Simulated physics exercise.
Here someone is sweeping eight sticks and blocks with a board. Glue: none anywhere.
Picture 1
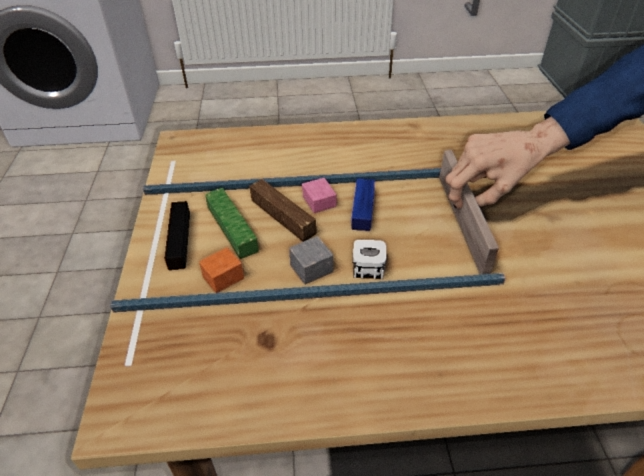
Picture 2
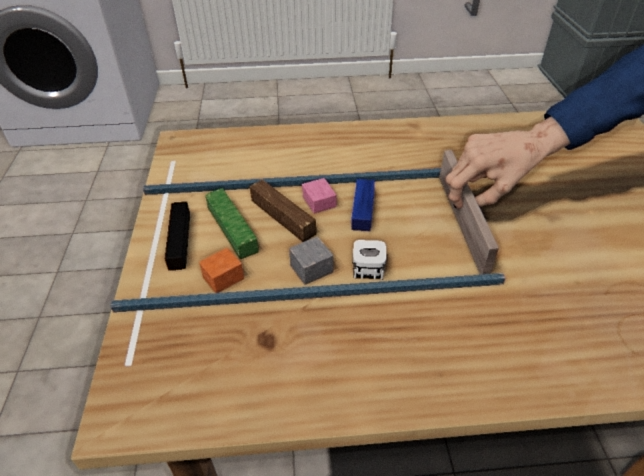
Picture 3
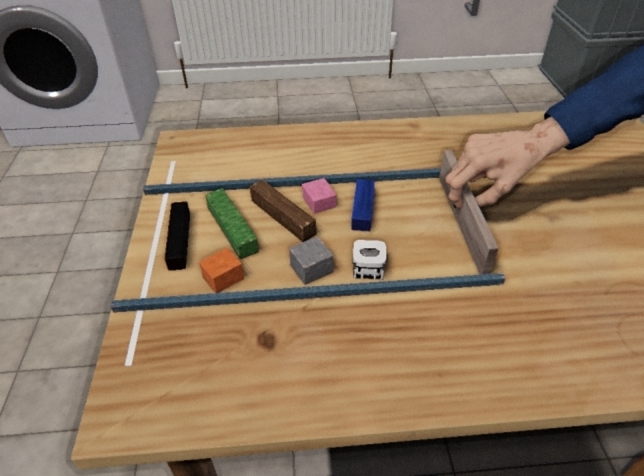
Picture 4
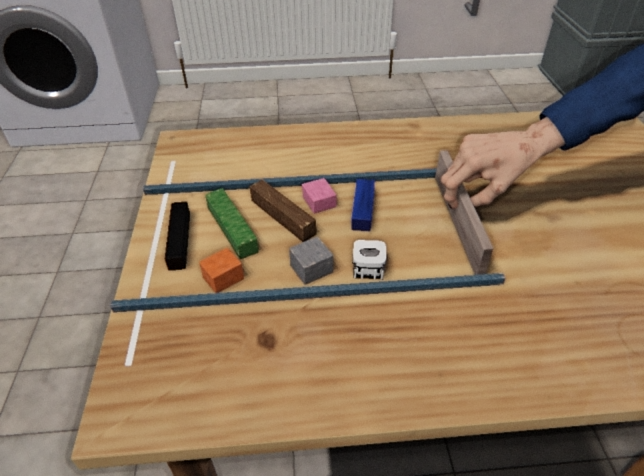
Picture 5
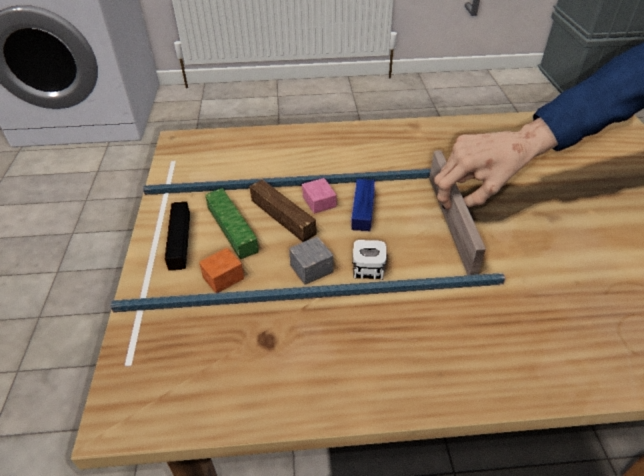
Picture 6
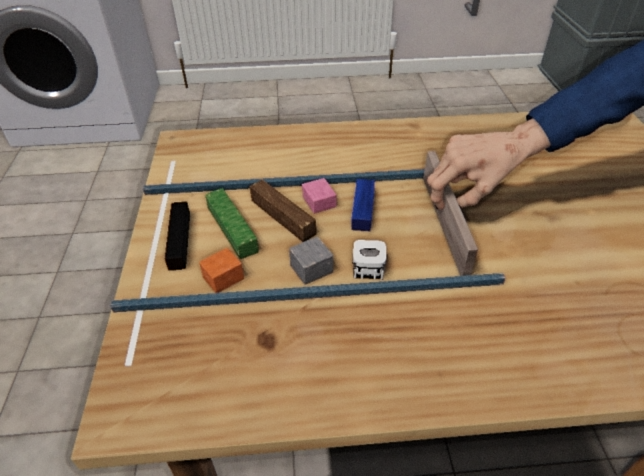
On a wooden table, a hand holding a board upright slides it slightly left, while the coloured blocks and sticks stay still.
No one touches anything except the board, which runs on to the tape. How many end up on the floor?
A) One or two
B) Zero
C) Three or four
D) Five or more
(D) Five or more.
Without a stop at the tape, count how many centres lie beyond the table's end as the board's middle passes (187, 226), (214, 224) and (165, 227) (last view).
Going through the three places, I get 2, 0 and 4.
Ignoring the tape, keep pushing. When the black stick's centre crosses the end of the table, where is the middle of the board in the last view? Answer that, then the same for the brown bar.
About (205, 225), and about (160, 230) for the other.
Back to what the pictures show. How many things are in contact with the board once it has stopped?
That number would be 2.
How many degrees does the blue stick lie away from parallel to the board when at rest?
About 0°.
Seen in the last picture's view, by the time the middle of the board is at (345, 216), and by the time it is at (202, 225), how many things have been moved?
Counts: 4 and 8.
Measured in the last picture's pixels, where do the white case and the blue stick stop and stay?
Reading them off: First (127, 281); then (149, 218).
Soon after, none off yet; black stick at rest near (178, 234); orange block at rest near (222, 271); green bar at rest near (231, 222).
In the end, the number that fall off is five or more; gone, pink block, grey block, brown bar, green bar, orange block and black stick.
